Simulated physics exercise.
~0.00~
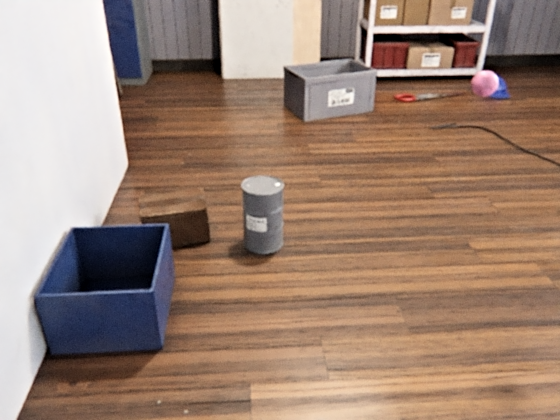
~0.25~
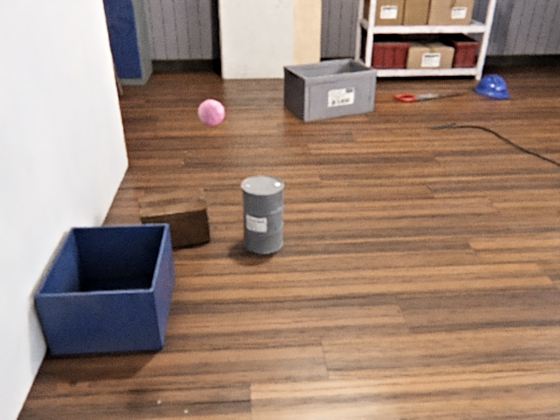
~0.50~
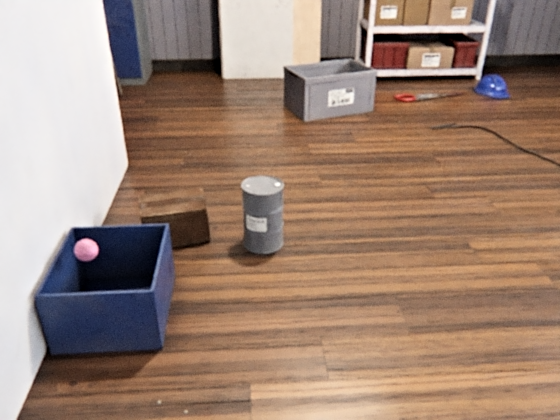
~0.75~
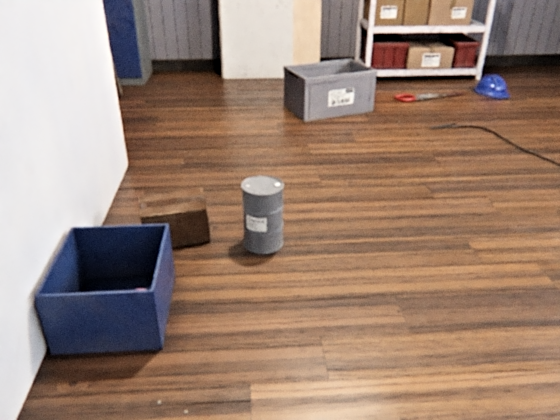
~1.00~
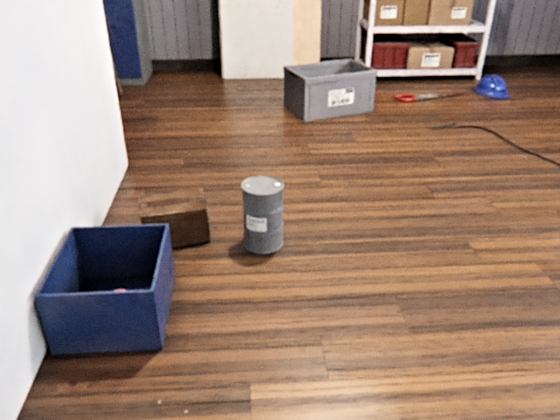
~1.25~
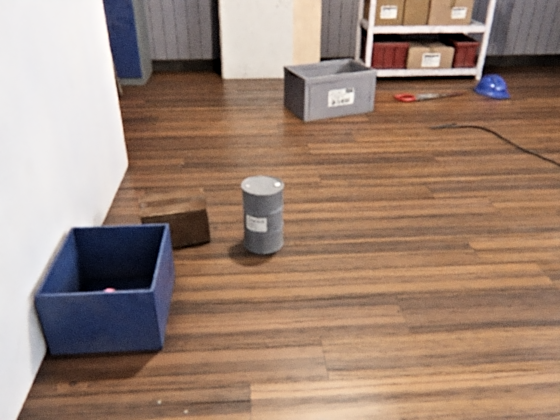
To begin with, a small pink ball is at the upper right, near a white shelf and a blue helmet, while an empty blue box sits at the lower left beside a brown parcel and a grey canister on a wooden floor. The ball travels left across the room, passing above the parcel and canister. It then drops down and farther left into the opening of the blue box. It slips almost wholly from sight behind the front wall, with bits of pink showing low inside. It ends inside the box, while the canister and parcel stay in place.
